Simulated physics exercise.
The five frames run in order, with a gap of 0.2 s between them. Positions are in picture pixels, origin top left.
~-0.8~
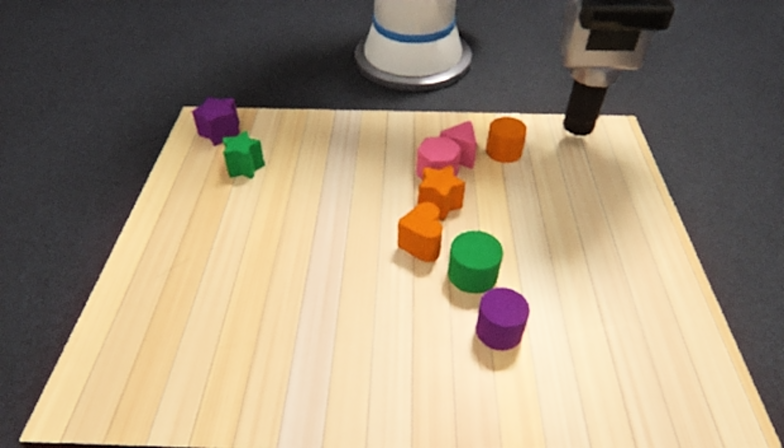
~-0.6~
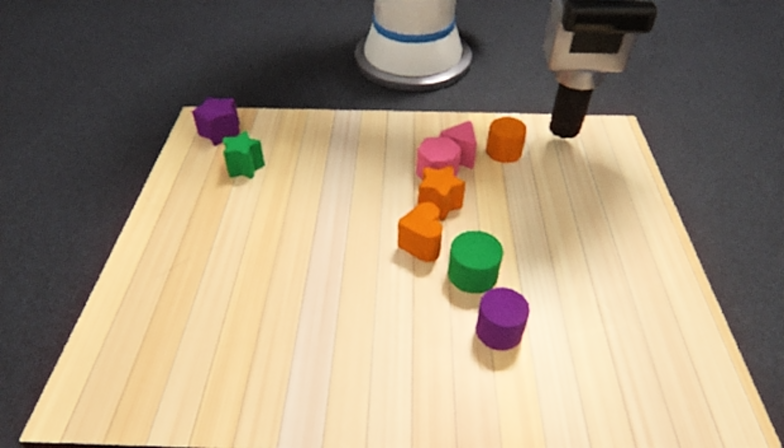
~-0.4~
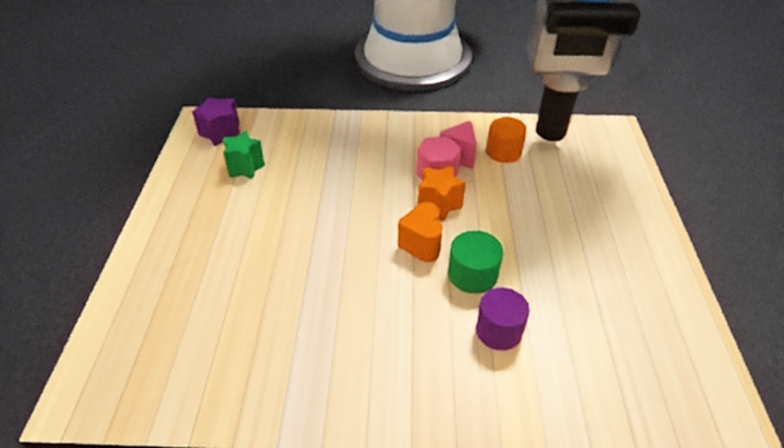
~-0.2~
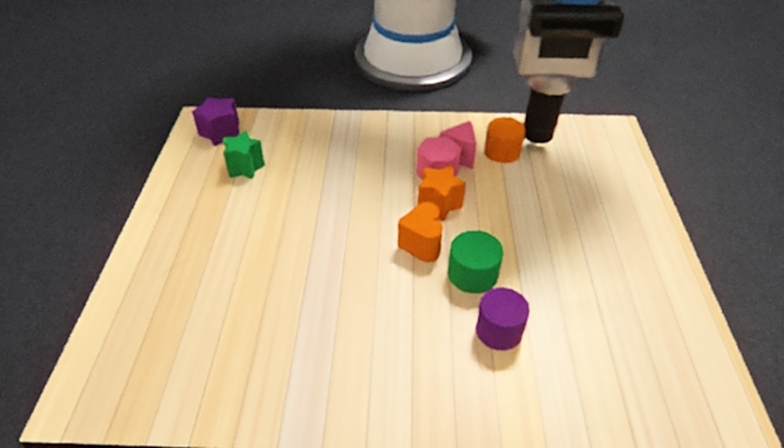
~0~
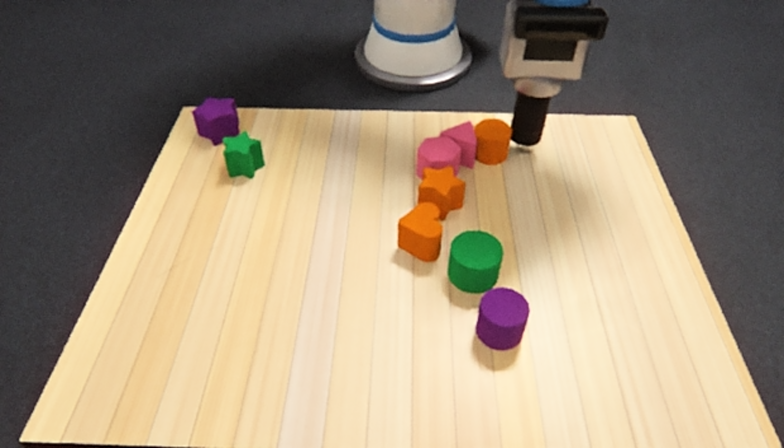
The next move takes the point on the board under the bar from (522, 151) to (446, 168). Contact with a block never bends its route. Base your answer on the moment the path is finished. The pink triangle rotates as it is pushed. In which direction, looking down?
It swings round clockwise.
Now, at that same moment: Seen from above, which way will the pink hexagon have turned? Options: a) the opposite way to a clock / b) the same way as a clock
Correct choice: A.
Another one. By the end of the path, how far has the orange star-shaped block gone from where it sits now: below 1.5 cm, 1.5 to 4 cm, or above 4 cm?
My estimate: Under 1.5 cm.
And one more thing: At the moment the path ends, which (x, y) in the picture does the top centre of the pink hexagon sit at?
Around (418, 155).
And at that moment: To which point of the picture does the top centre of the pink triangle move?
Answer: (394, 118).
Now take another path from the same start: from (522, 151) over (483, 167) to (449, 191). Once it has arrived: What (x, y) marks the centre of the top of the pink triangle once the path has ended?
I'd guess (421, 124).
On the path given first. Halfway along, bar (486, 146); pink hexagon (435, 150), turned 15° anticlockwise; pink triangle (421, 125); orange round block (453, 129).
At the end, bar (447, 155); pink hexagon (418, 155), turned 50° anticlockwise; orange star-shaped block unmoved; pink triangle (394, 118), turned 25° clockwise; orange round block (420, 128).
